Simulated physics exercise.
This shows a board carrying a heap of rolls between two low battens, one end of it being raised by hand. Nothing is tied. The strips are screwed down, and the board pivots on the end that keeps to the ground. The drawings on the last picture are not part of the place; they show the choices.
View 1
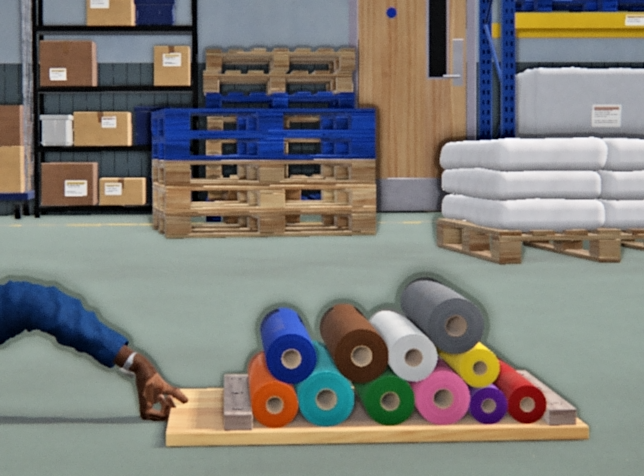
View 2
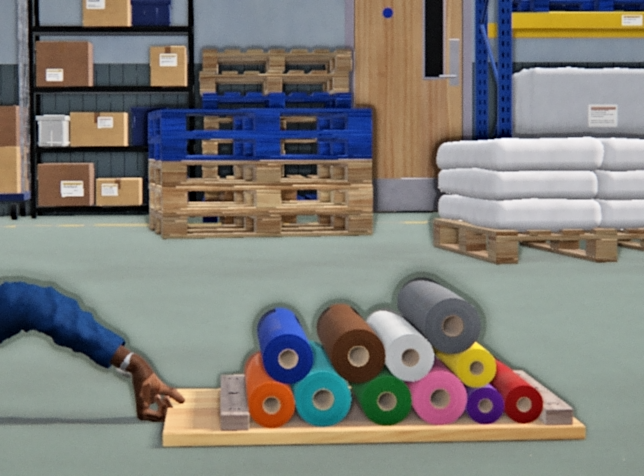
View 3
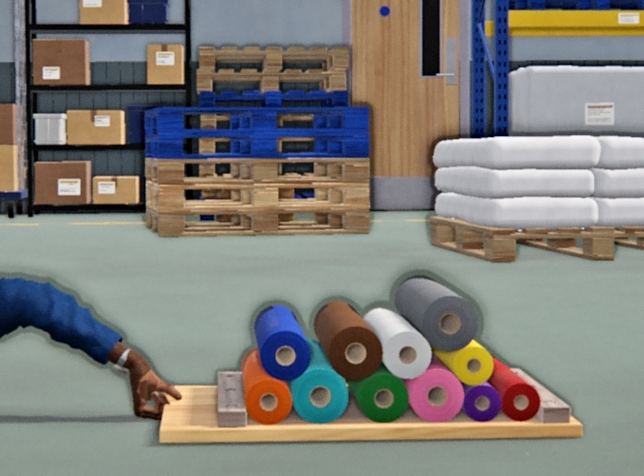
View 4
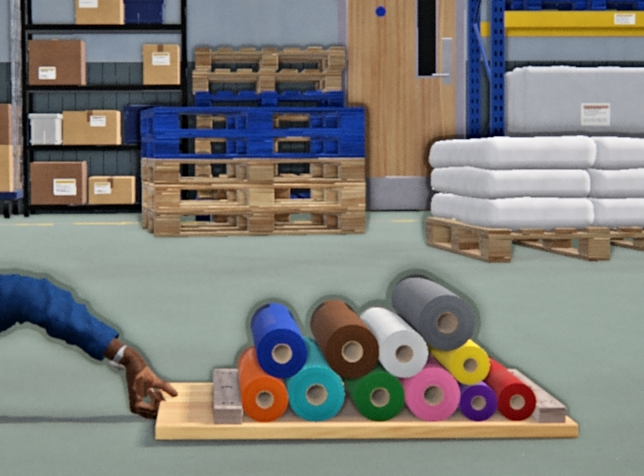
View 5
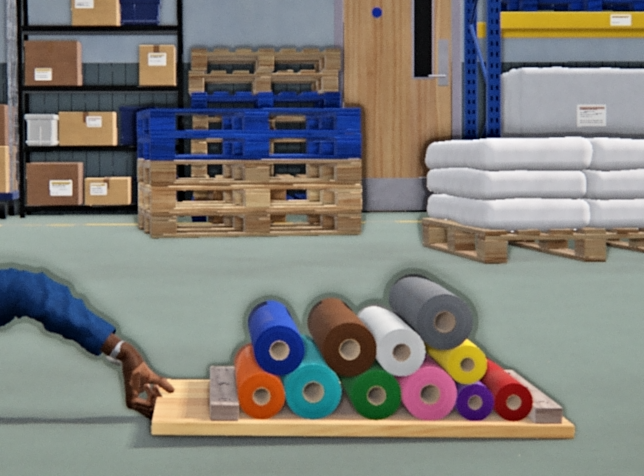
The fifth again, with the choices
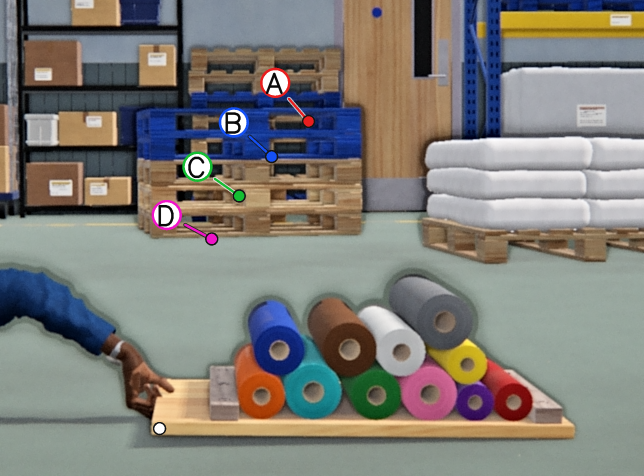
A wooden board stacked with colourful rolls between two strips rose very slightly at its left end as a hand lifted it, while the rolls stayed piled together on the warehouse floor's board.
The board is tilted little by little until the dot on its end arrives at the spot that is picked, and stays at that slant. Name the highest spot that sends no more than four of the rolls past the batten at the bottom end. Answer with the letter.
Lift it to C and no more.
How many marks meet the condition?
Two of the four.
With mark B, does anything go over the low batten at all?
Yes.
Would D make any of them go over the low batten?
At D: Yes.
On the marked copy, A at (309, 122); B at (272, 156); C at (239, 196); D at (212, 239); the white dot at (160, 429).
With C. Early on, board at 20°.
Further on, board at 36°.
At the end, board at 36°, four over the low batten (yellow, white, brown, grey).
As for the rest, A five over the low batten; B five over the low batten; D four over the low batten (yellow, white, brown, grey).
